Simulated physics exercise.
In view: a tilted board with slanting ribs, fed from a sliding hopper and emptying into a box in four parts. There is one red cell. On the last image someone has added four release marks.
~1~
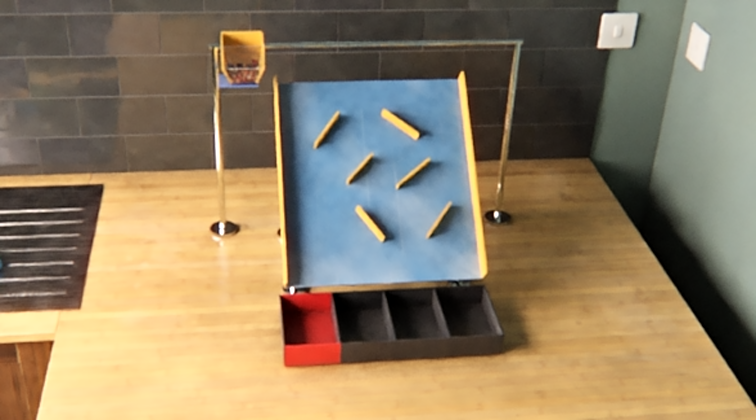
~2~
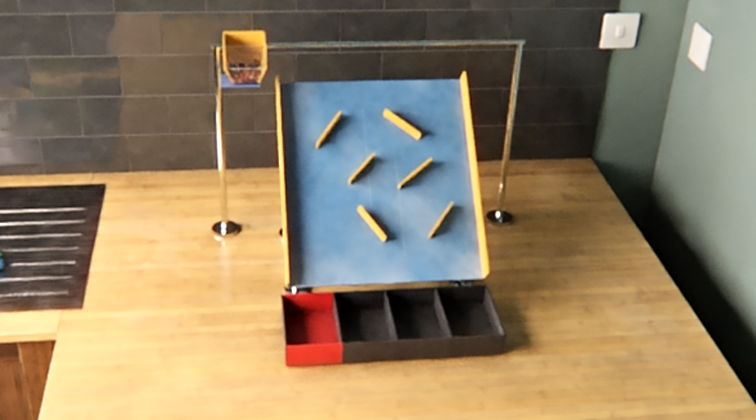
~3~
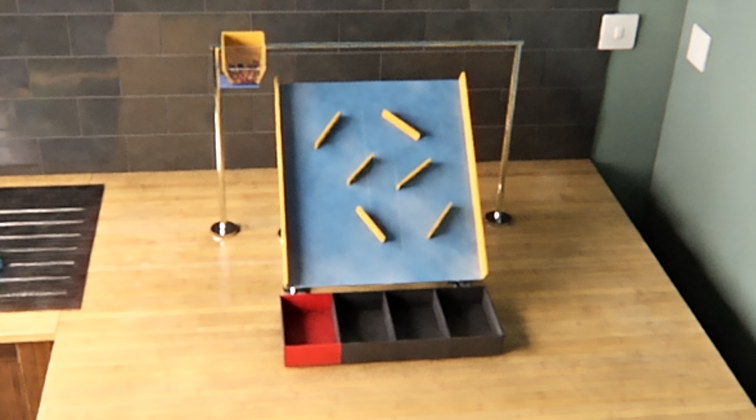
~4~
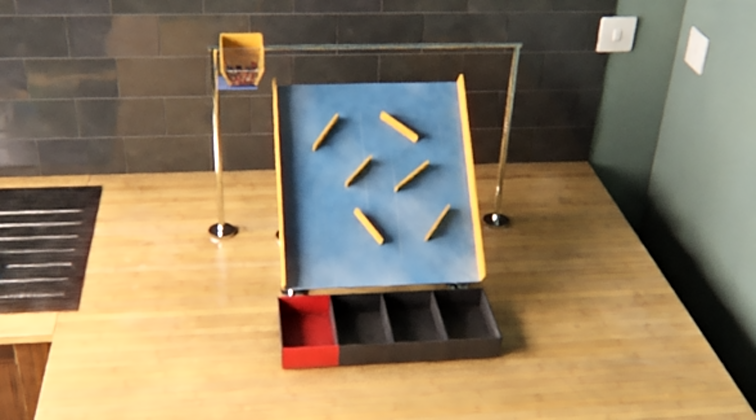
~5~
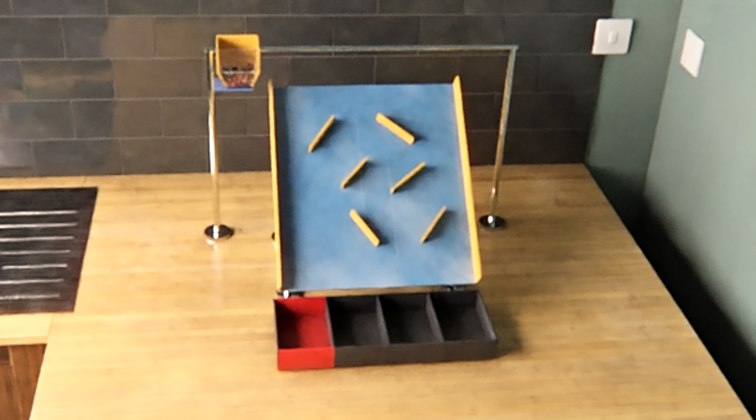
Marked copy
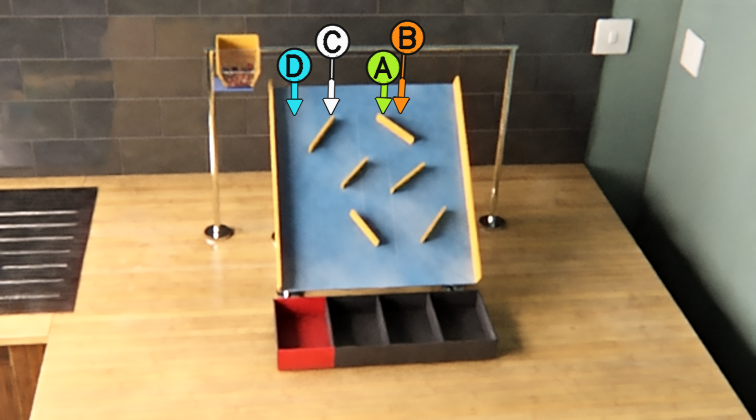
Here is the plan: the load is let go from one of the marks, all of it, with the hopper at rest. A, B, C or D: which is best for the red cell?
Go for D.
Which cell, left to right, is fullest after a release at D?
The first from the left.
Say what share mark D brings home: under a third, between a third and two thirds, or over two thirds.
It is over two thirds.
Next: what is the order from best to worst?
The order is D, C, A, B.
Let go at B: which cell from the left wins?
The fourth.
On the marked copy, mark A meets the board at (383, 107); mark B meets the board at (400, 107); mark C meets the board at (331, 108); mark D meets the board at (294, 109).
With A, roughly a quarter in the red cell, roughly half in other cells, roughly a quarter held on the board.
With B, not one piece in the red cell, the larger part in other cells, roughly a quarter held on the board.
With C, the larger part in the red cell, roughly a quarter in other cells.
With D, almost all in the red cell.
